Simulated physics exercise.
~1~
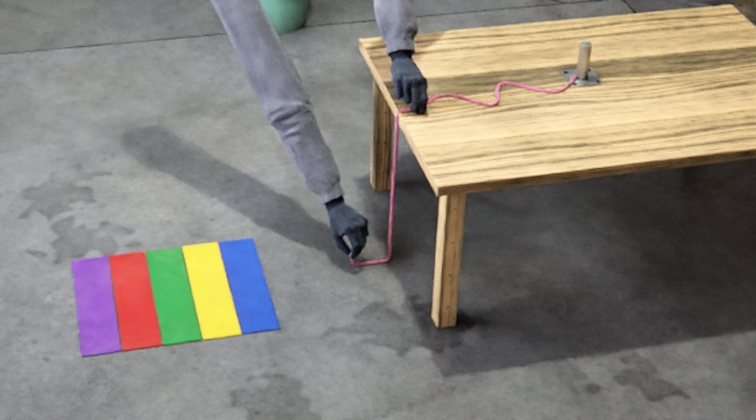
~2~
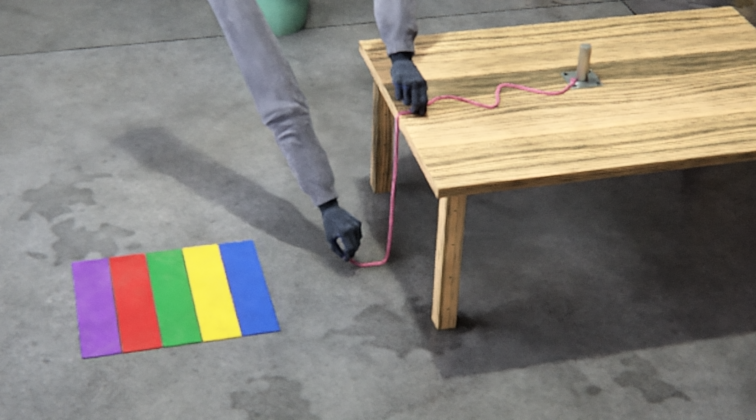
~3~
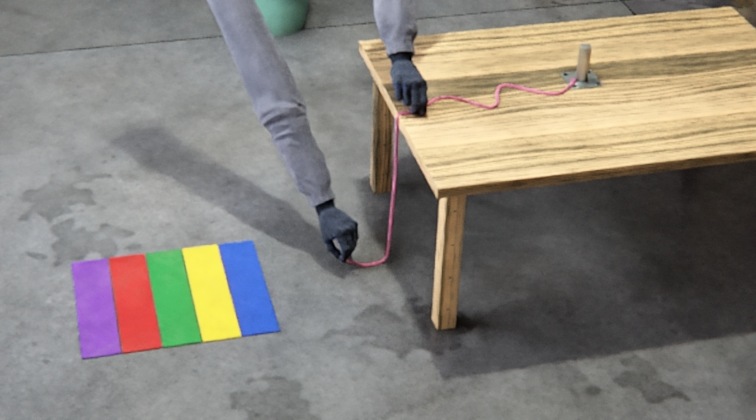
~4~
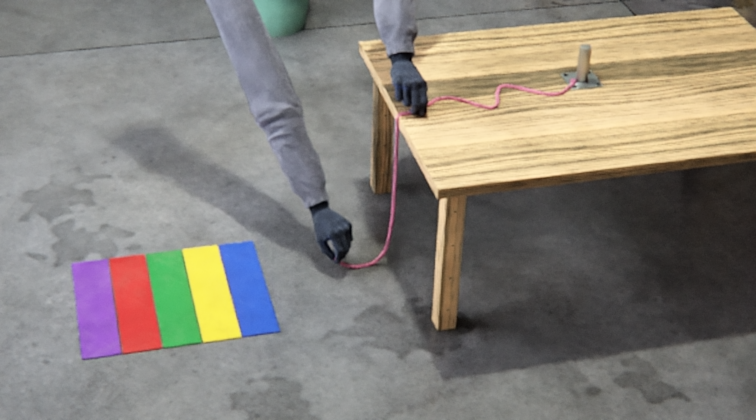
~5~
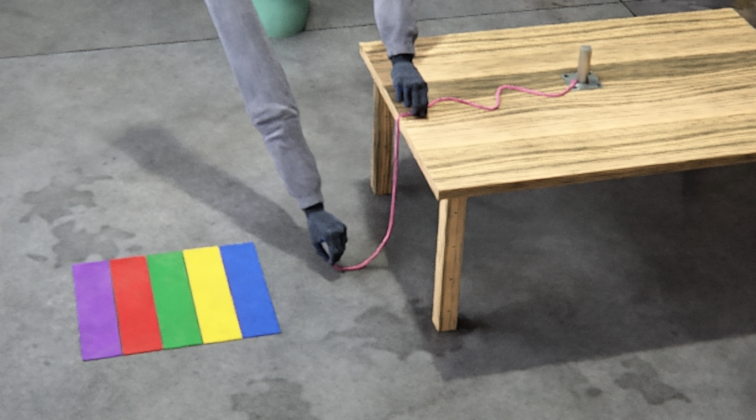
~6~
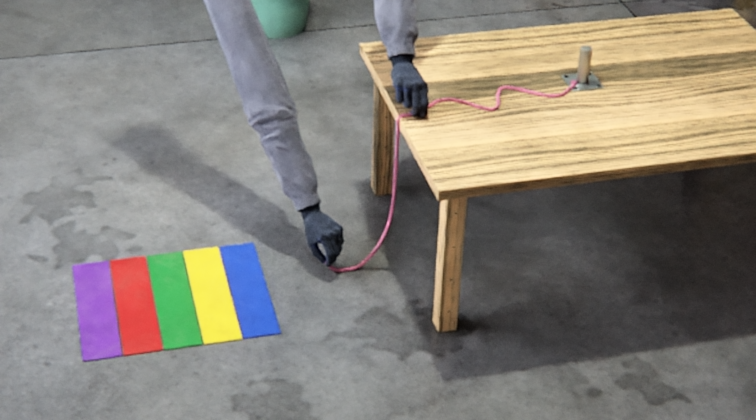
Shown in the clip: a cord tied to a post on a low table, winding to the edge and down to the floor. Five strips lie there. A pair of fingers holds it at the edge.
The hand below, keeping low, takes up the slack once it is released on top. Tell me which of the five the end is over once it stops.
It is over the green strip.
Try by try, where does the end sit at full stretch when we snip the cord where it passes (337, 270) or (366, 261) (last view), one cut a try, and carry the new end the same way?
Roughly (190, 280), then roughly (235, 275).
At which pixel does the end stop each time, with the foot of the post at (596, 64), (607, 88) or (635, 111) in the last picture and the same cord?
In order, the pixels are (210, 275), (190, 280) and (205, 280).
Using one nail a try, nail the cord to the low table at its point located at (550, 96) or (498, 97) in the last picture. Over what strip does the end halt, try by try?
Green; yellow.
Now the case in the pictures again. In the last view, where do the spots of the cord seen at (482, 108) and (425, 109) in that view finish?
In that view they reach (436, 106) and (375, 132).
A little later, end near (225, 275); over yellow.
Next, end near (188, 280); over green.
When it is tight, end near (168, 283); over green. It gets as far as the green strip.
